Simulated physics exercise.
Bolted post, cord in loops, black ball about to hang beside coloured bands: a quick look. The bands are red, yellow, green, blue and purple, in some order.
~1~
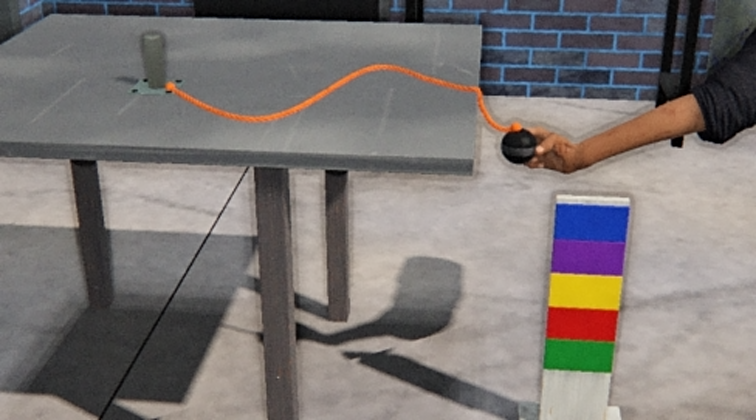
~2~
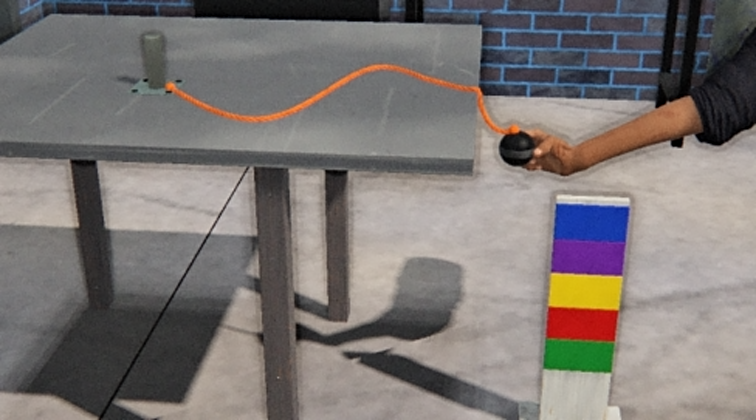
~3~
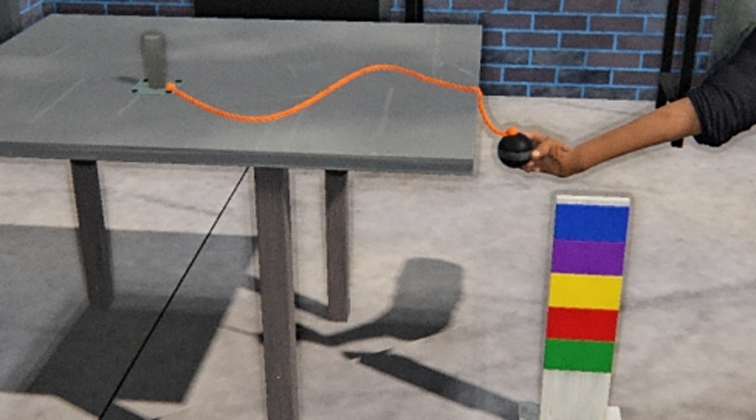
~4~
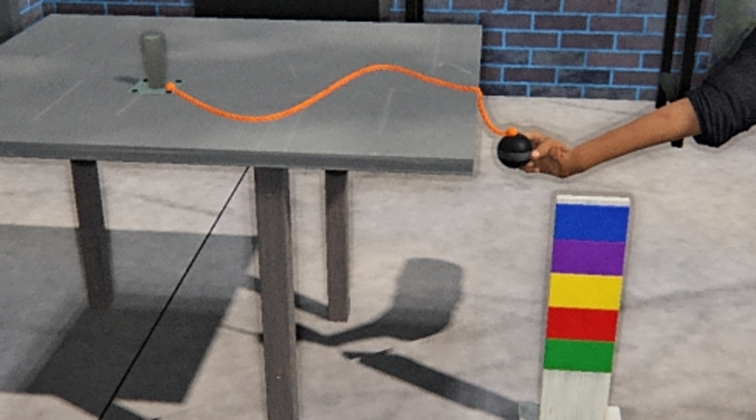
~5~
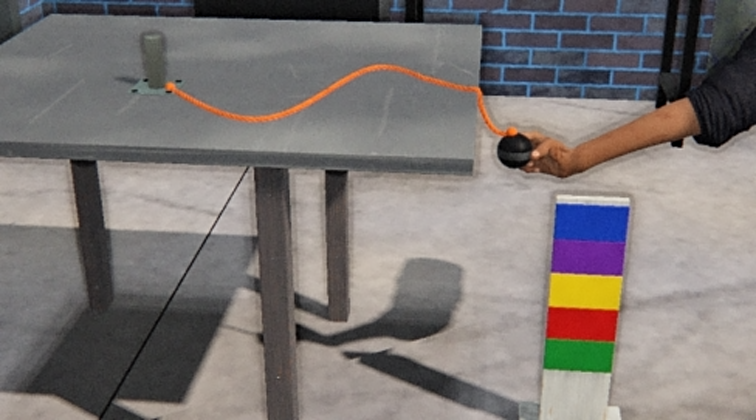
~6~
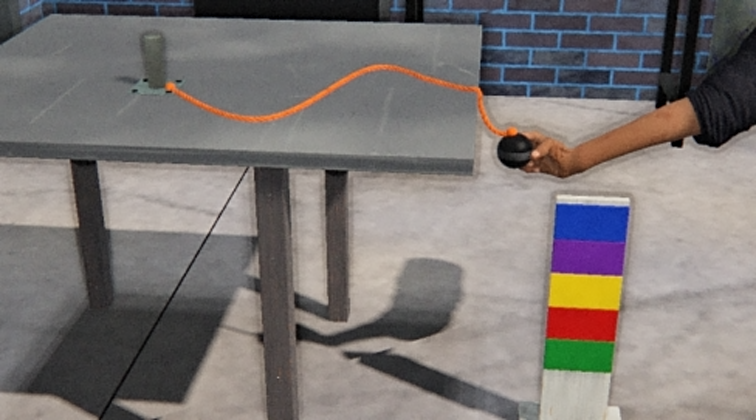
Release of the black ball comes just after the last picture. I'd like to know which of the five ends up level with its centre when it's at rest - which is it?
It's red.
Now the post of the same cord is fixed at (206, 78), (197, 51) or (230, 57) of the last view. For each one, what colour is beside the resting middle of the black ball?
In turn, green, then red, then green.
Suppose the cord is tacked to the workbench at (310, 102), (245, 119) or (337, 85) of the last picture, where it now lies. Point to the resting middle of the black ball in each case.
Roughly (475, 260), (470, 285) and (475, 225).
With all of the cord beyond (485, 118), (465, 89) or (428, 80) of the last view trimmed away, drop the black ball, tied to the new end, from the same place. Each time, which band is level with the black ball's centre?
In order of the tries: Yellow; then purple; then blue.
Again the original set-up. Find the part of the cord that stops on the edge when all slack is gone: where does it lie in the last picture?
Pixel (355, 75).
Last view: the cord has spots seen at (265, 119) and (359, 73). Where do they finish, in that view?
Near (317, 93) and (478, 113).
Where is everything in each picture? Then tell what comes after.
In the first frame, black ball (519, 146); blue (591, 224); purple (588, 259); yellow (585, 293); red (582, 325); green (579, 357).
In the second frame, black ball (517, 149); cord through (192, 100) (258, 120) (325, 93) (371, 69) (442, 84).
In the third frame, black ball (516, 150).
In the fourth frame, black ball (515, 150); cord through (192, 100) (258, 120) (325, 93) (371, 69) (442, 84).
In the fifth frame, black ball (515, 150).
In the sixth frame, black ball (515, 150); cord through (192, 100) (258, 120) (325, 93) (371, 69) (442, 84).
Early on, ball near (491, 309); level with red.
Midway, ball near (454, 334); level with red.
Finally, ball near (467, 332); level with red. The red one.
